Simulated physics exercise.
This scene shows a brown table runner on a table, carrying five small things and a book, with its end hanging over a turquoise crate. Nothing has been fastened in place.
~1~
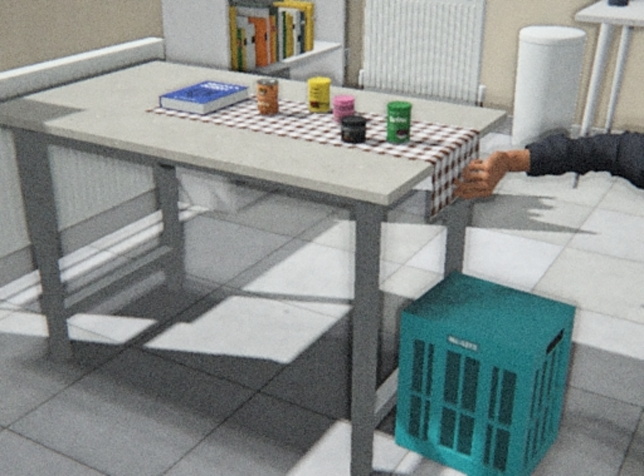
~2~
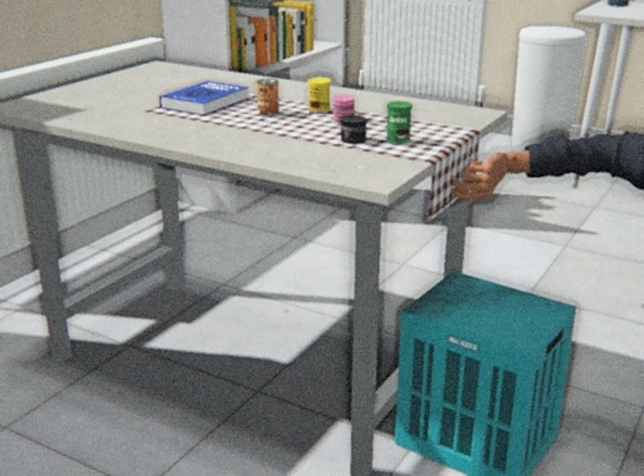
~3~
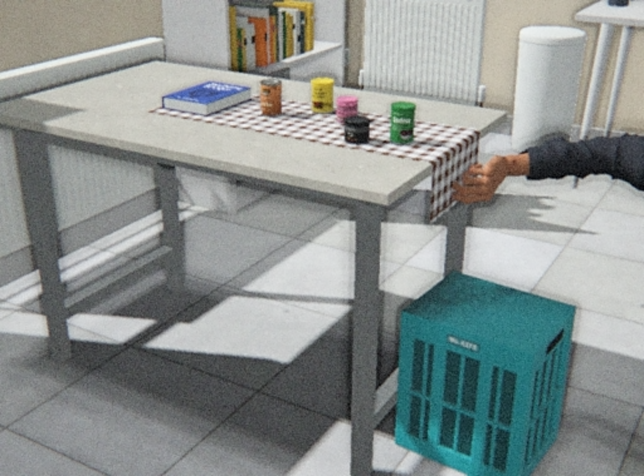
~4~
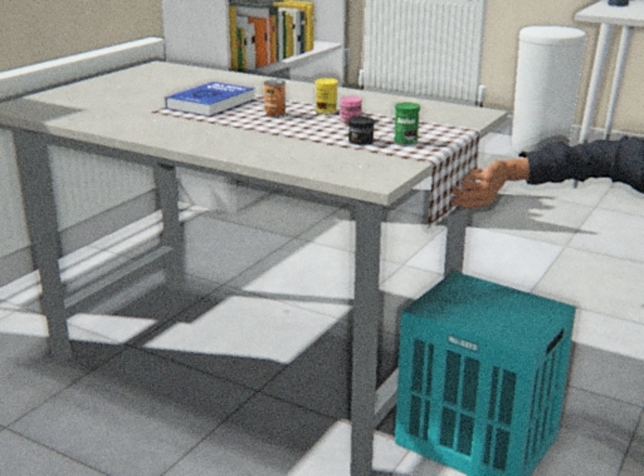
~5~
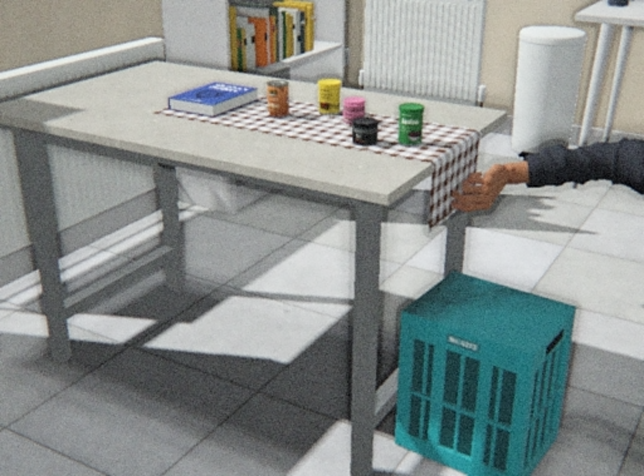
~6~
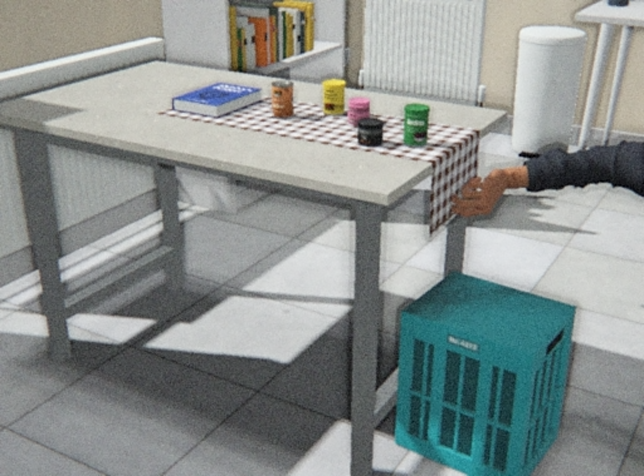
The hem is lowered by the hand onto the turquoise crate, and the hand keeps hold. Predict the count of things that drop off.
Count: Two.
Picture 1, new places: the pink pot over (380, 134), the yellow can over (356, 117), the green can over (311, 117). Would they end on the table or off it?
The pink pot topples down; the yellow can stays put; and the green can stays put.
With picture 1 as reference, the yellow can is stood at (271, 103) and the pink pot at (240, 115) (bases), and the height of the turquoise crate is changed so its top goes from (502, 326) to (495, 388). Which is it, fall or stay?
Outcome for the yellow can: It stays. Outcome for the pink pot: It stays.
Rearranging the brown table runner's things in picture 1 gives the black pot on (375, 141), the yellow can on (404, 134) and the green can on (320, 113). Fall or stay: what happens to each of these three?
The black pot drops off; the yellow can falls; the green can remains up.
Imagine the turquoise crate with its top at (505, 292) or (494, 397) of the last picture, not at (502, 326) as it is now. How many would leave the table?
The count comes out 1 and 4.
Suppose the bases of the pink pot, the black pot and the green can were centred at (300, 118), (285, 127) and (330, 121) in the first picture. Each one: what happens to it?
The pink pot stays put, the black pot stays put, the green can stays put.
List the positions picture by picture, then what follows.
Hem (430, 221); green can (400, 104); black pot (354, 118); pink pot (344, 98); yellow can (320, 80); orange can (268, 81); top of the crate (502, 326), in the first picture.
Hem (428, 220); green can (400, 104), in the second picture.
Hem (430, 225); black pot (358, 119), in the third picture.
Hem (427, 229); pink pot (351, 99); top of the crate (502, 326), in the fourth picture.
Hem (429, 233); yellow can (330, 82), in the fifth picture.
Hem (429, 239); green can (417, 107); black pot (371, 121); pink pot (359, 100); yellow can (334, 82); orange can (282, 83), in the sixth picture.
Early on, hem near (452, 248); all still up.
Midway, hem near (451, 284); green can and black pot gone.
Finally, hem on the crate; green can and black pot gone. Over the edge go two.
